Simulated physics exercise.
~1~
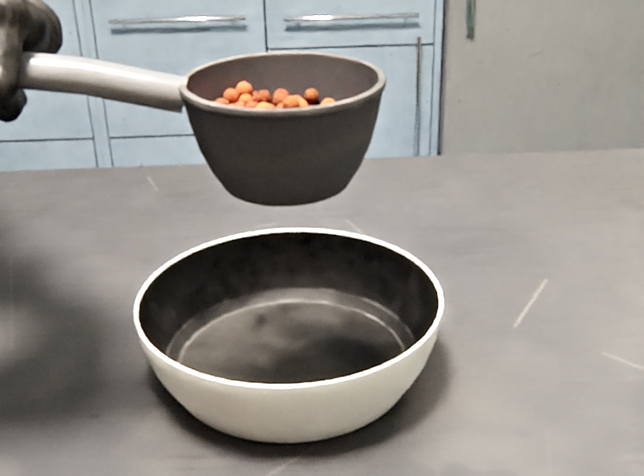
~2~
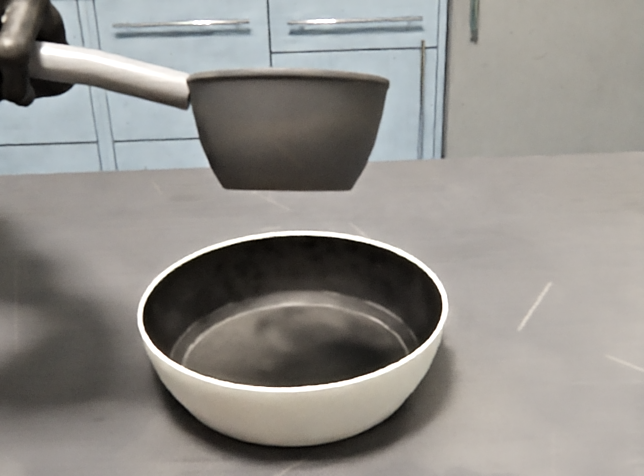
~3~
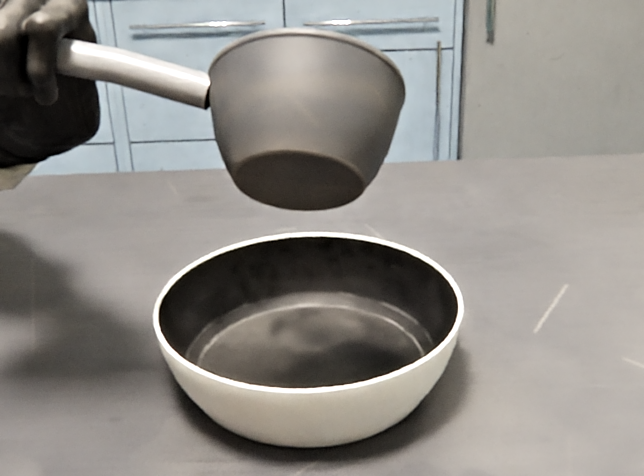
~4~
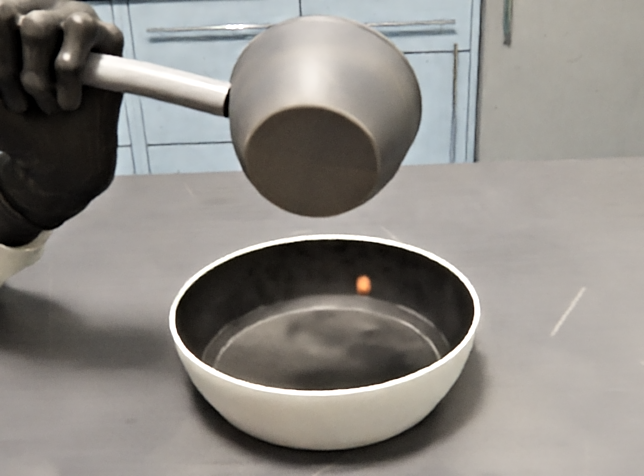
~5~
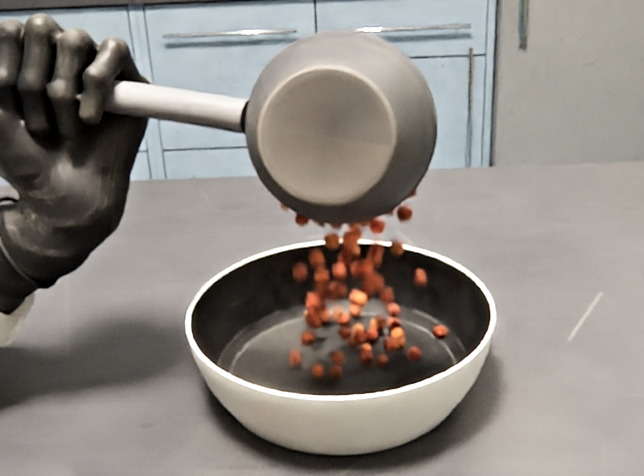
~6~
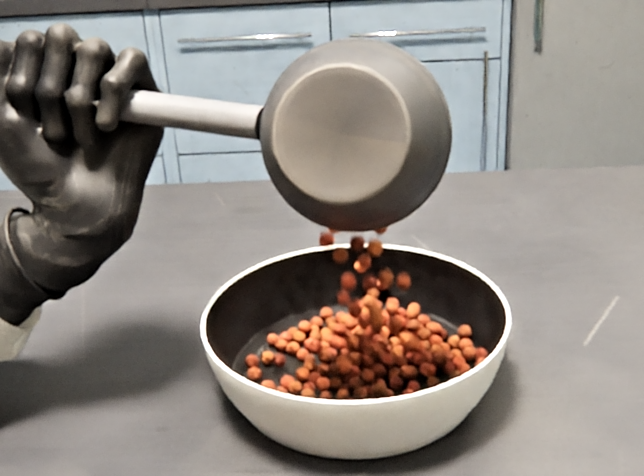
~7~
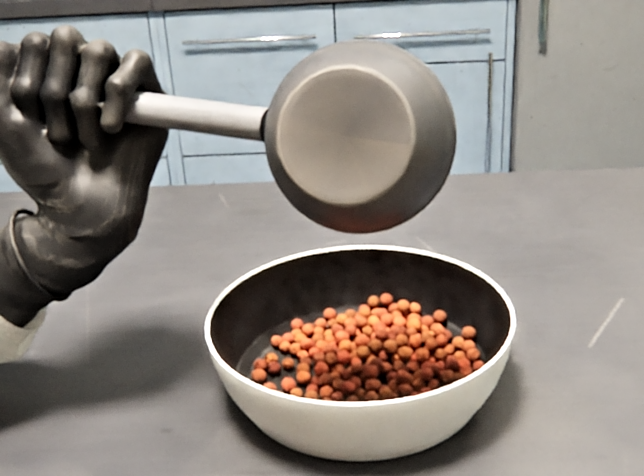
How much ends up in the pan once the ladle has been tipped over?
A medium amount of pellets ends up in the pan, forming a low heap that covers much of the bottom but stays below the rim.
On a grey worktop in front of pale blue cabinets, seen from slightly above, a wide pan with a white outside and dark inside sits empty. A dark-gloved hand at the left holds a deep grey ladle of orange-brown clay pellets over it by a pale handle. The view drifts slightly left as the hand tips the ladle, turning its base towards the viewer. One pellet drops first, then a thick stream tumbles into the pan and thins out. Finally the ladle hangs tipped and empty above a low heap of pellets.
